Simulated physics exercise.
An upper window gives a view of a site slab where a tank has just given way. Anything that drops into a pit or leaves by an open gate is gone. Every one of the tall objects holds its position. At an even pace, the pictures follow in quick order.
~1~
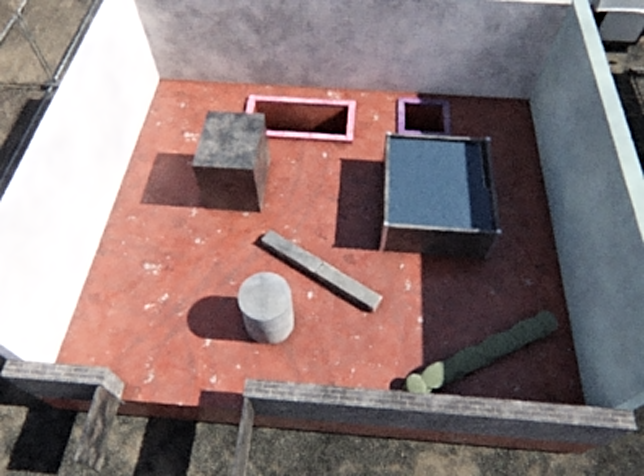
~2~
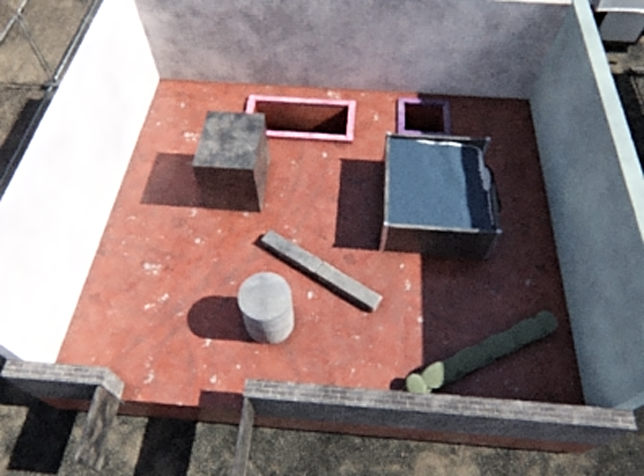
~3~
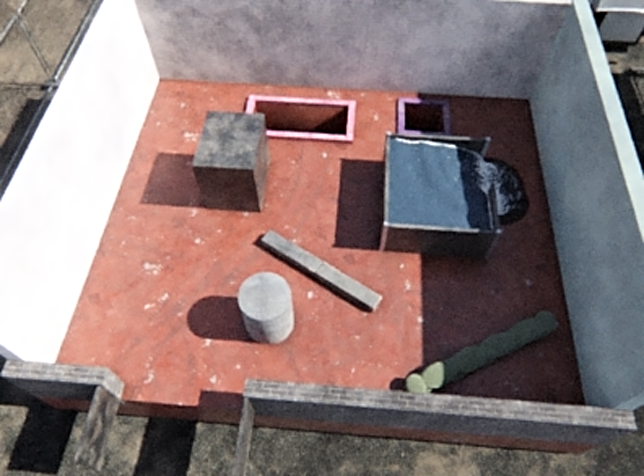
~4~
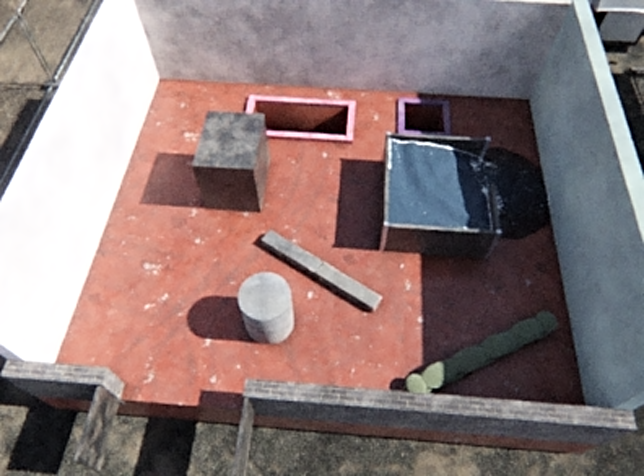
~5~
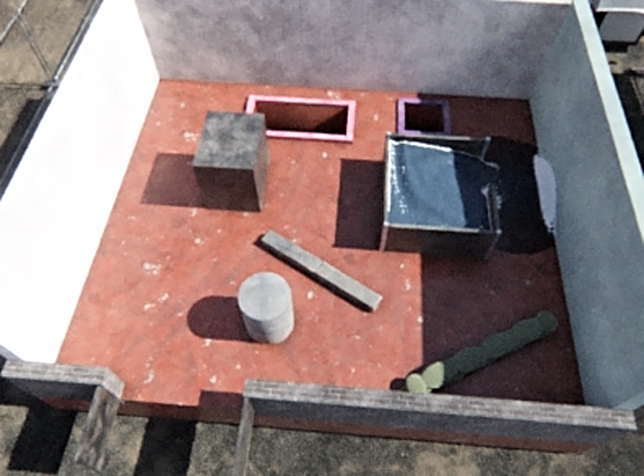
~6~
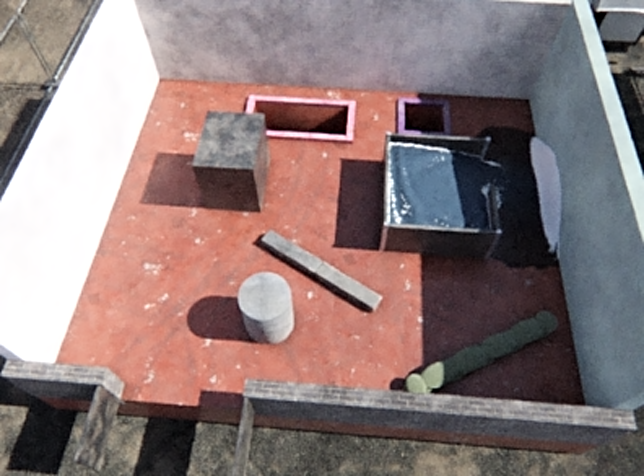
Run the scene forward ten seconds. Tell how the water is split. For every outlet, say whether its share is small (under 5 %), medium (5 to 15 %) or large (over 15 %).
Result - gate: Small; pink pit: Small; purple pit: Large.
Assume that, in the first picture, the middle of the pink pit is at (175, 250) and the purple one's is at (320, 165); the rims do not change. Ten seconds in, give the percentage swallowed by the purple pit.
Out of every hundred parts, the purple pit gets 2.
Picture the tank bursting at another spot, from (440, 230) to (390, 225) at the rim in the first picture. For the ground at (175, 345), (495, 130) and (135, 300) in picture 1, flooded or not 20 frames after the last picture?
Going point by point: Waterlogged, left unwetted, waterlogged.
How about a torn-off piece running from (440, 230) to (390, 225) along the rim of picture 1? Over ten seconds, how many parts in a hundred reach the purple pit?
The purple pit gets 0 per cent.
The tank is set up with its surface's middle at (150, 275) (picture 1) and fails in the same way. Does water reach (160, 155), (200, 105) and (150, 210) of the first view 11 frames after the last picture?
Outcome, in sequence: Unwetted, unwetted, unwetted.
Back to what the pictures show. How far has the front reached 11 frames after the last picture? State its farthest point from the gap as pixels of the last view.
Roughly (582, 421).
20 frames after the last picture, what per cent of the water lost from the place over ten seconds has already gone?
Approximately 30 %.
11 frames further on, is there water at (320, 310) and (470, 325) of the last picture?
As listed: Unwetted; swamped.
A moment on, water covers 10 % of the floor; the gate 0 %, the pink pit 0 %, the purple pit 0 %.
Next, water covers 20 % of the floor; the gate 0 %, the pink pit 0 %, the purple pit 1 %.
Then, water covers 35 % of the floor; the gate 0 %, the pink pit 0 %, the purple pit 7 %.
Later, water covers 60 % of the floor; the gate 1 %, the pink pit 0 %, the purple pit 17 %.
In the end, water covers 85 % of the floor; the gate 3 %, the pink pit 0 %, the purple pit 22 %.
